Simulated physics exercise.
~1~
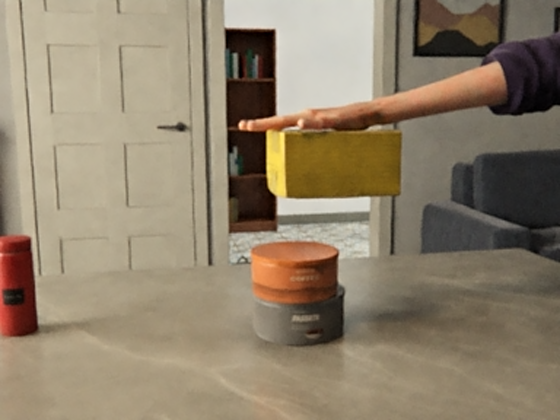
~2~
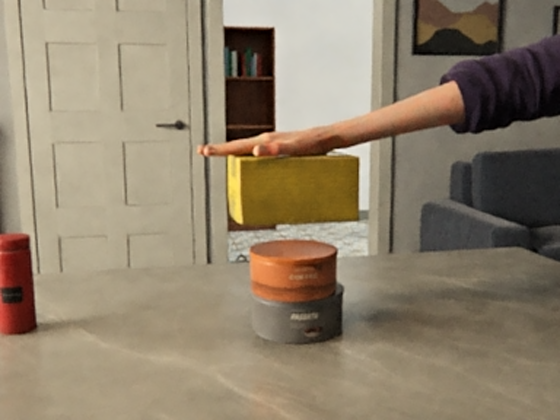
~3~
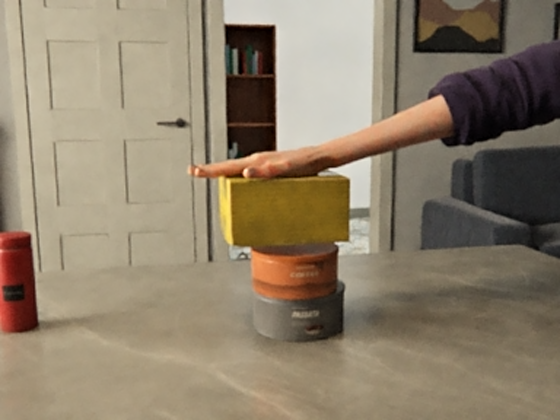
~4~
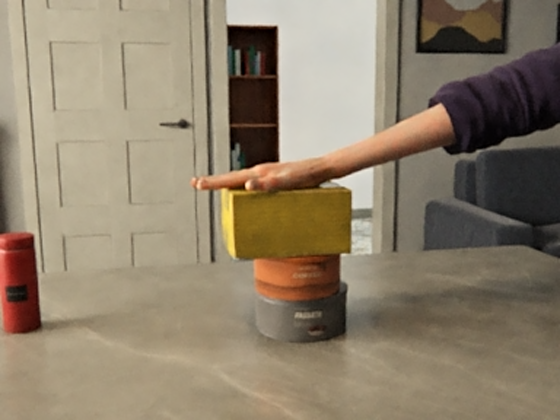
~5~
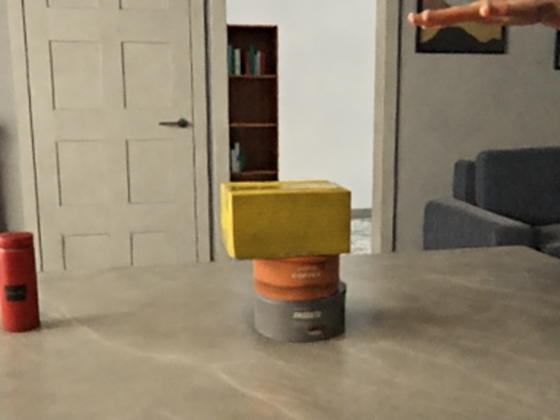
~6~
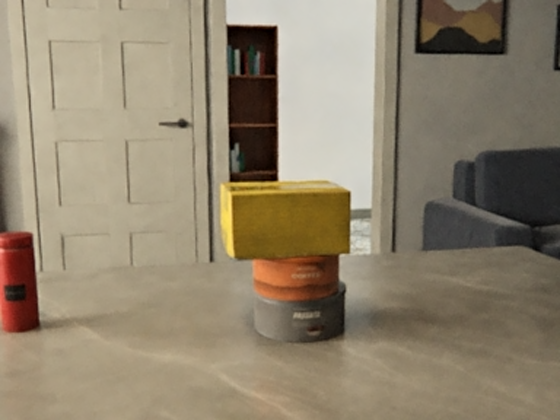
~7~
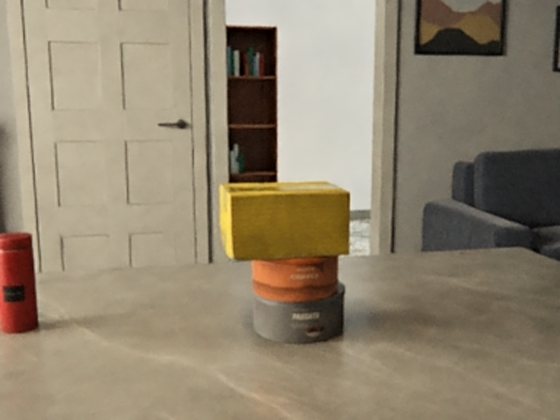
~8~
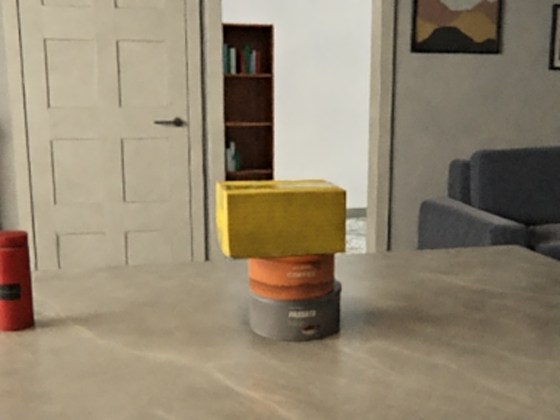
A hand lowers a yellow box onto stacked orange and grey tubs, and it stays balanced.
